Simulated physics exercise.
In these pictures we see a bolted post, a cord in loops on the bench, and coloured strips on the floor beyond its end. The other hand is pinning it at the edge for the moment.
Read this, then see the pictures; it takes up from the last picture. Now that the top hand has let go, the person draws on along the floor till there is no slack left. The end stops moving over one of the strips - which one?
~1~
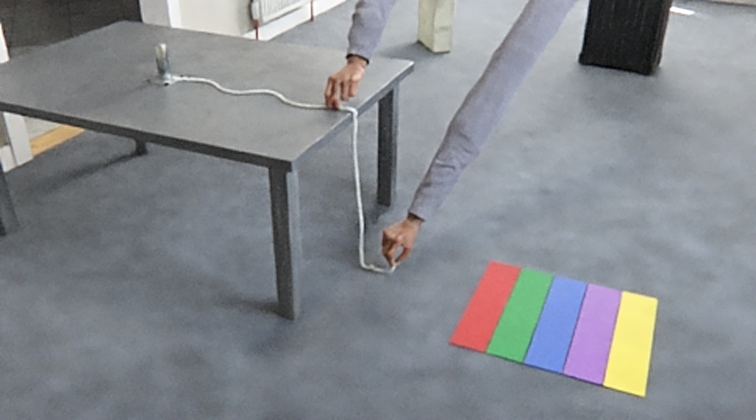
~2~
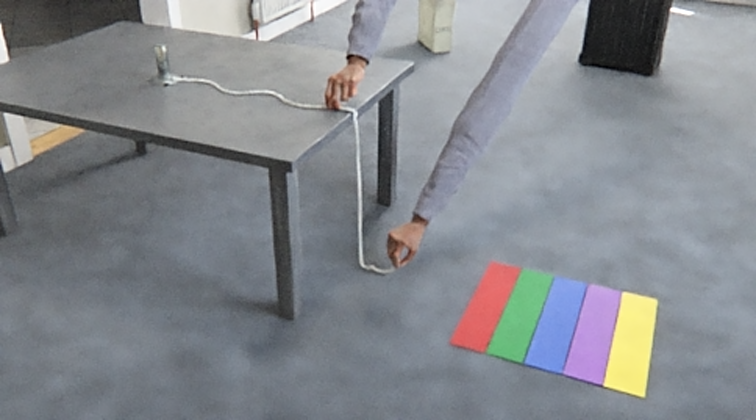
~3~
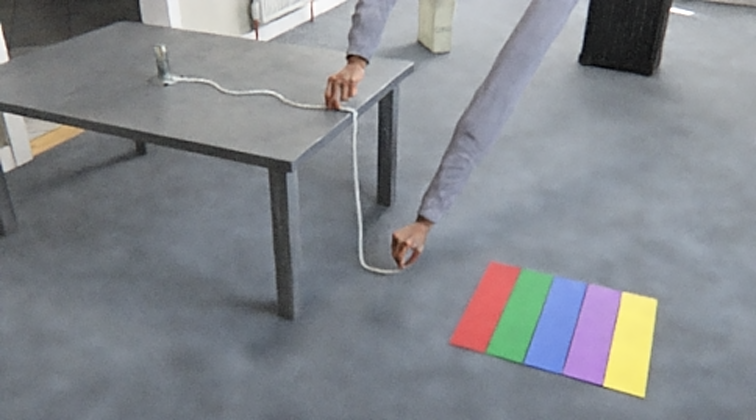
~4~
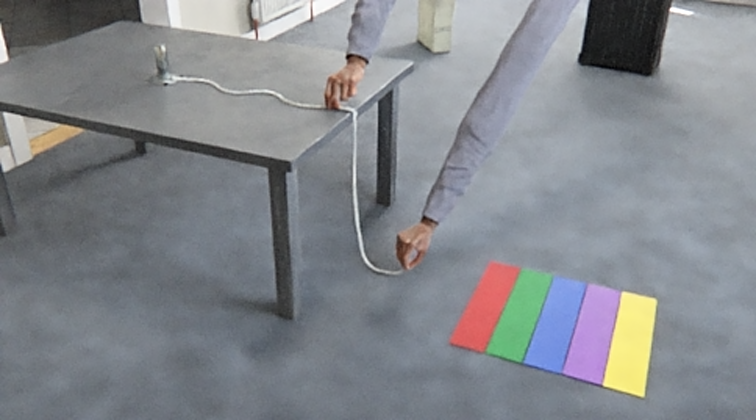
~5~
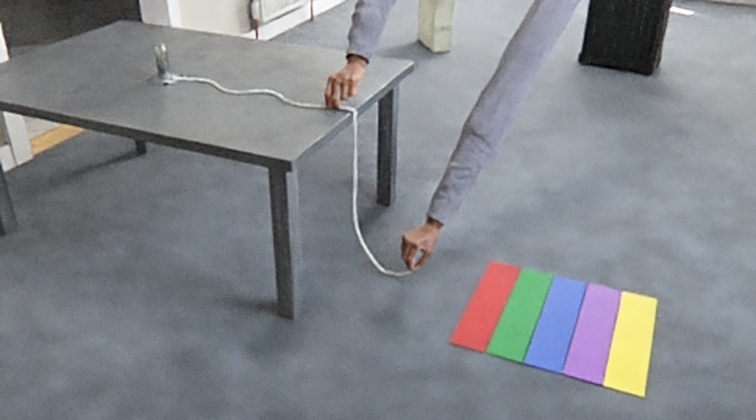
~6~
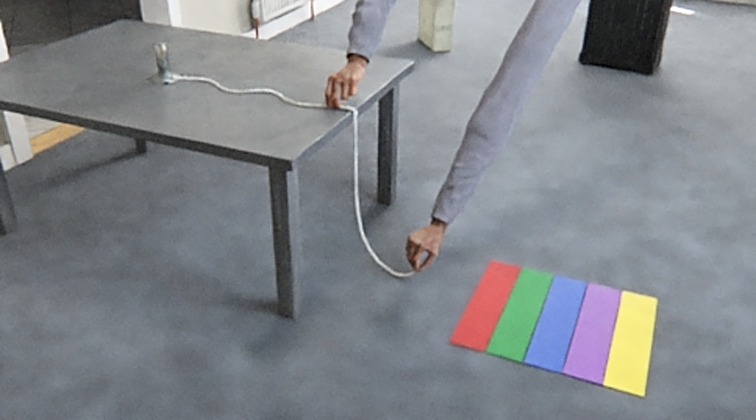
The green strip.
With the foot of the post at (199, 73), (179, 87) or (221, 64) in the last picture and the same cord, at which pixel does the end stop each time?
First try about (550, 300), second about (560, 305), third about (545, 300).
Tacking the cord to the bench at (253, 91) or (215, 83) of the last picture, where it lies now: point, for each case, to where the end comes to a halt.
Try one gives about (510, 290); try two, about (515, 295).
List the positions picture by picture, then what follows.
In the first picture, end (394, 263); red (475, 330); green (511, 340); blue (548, 350); purple (587, 361); yellow (627, 371).
In the second picture, end (400, 265); cord through (201, 81) (249, 93) (303, 106) (356, 132) (360, 196) (361, 254).
In the third picture, end (404, 266).
In the fourth picture, end (409, 267); cord through (201, 80) (248, 92) (303, 106) (354, 131) (355, 195) (363, 253).
In the fifth picture, end (414, 268).
In the sixth picture, end (419, 269); cord through (201, 79) (249, 91) (303, 105) (355, 130) (356, 194) (371, 253).
A little later, end near (470, 281); short of the strips.
Next, end near (503, 289); over red.
When it is tight, end near (522, 294); over green. The green one.
